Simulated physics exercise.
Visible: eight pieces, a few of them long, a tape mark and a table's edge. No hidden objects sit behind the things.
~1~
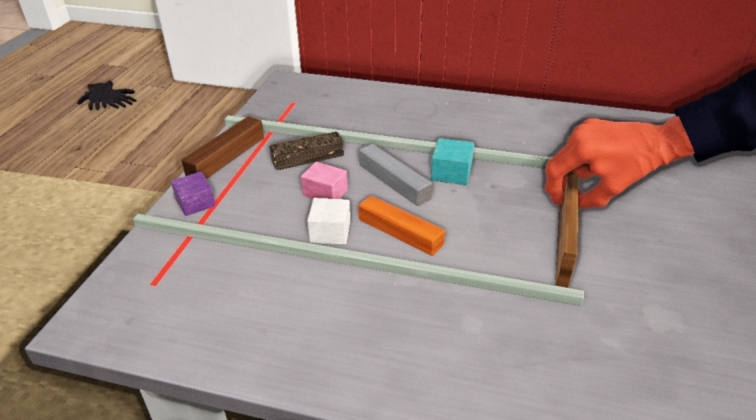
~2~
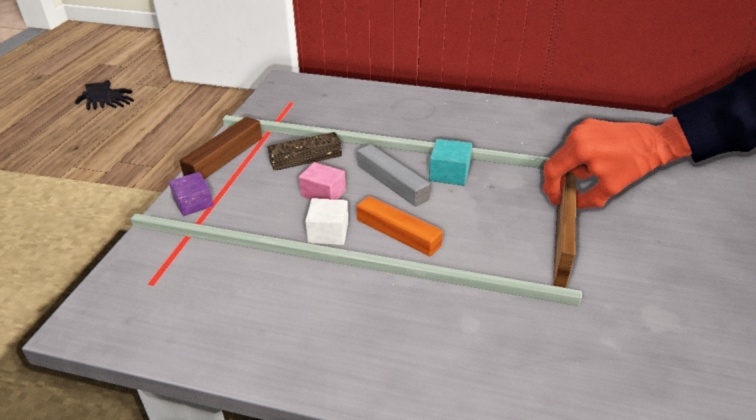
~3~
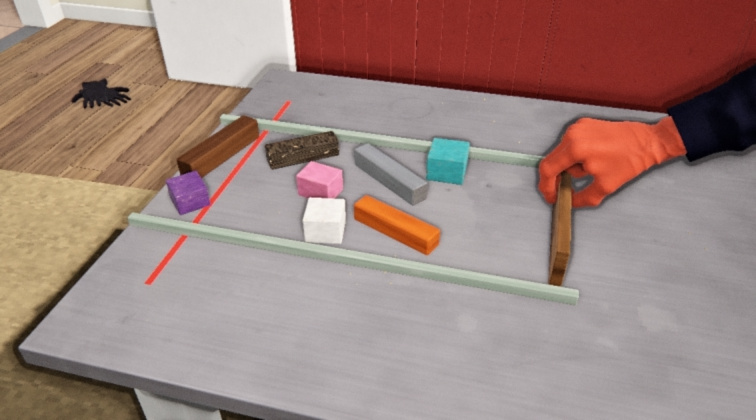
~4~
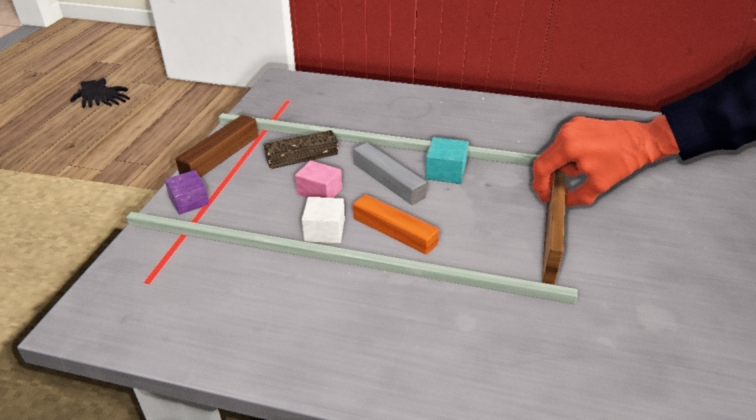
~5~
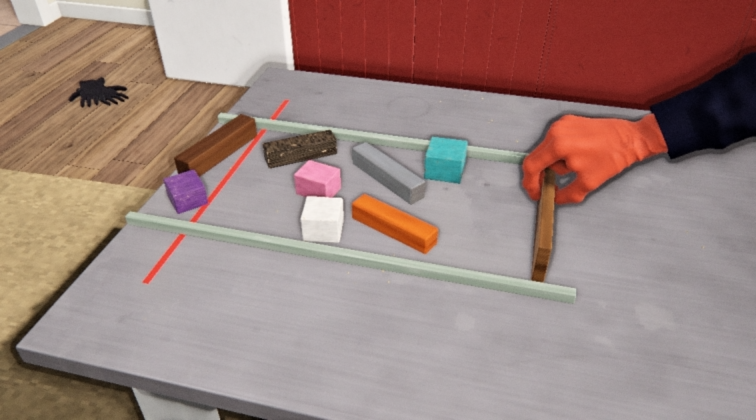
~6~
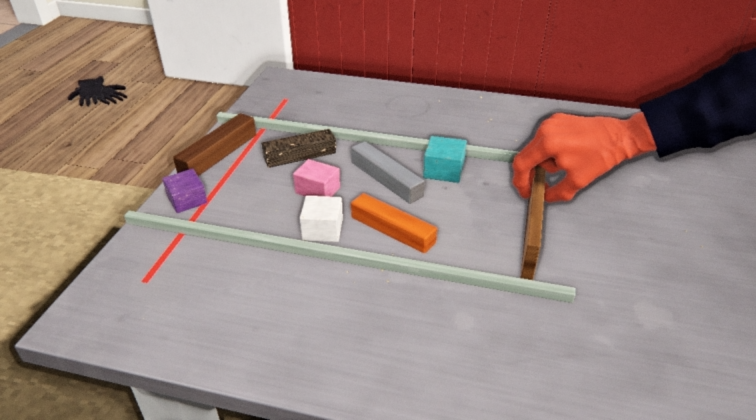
Orange-gloved hand sliding an upright wooden board slightly left between pale rails on a grey table, the coloured blocks staying put.
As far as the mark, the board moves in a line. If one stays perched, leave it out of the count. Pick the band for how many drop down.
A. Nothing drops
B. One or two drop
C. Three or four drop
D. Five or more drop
C, three or four drop.
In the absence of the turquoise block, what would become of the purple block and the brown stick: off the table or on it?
The purple block holds on, the brown stick goes over.
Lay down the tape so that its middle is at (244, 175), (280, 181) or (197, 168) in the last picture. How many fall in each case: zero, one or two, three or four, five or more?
1 or 2; not one; more than four.
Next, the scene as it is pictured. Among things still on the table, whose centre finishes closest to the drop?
Purple block.
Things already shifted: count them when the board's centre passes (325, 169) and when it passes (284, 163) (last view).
Respectively 6 and 7.
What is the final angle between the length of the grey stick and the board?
Out of line by around 35°.
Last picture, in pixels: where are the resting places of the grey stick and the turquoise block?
(206, 151) and (236, 130).
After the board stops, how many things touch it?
I count 3 of them.
Soon after, none off yet; brown stick at rest near (217, 145); purple block at rest near (185, 191); black bar at rest near (299, 148).
After that, none off yet; brown stick moving near (214, 145); purple block at rest near (185, 191); black bar displaced a little near (269, 138).
In the end, the number that fall off is three or four; gone, pink block, black bar and brown stick.
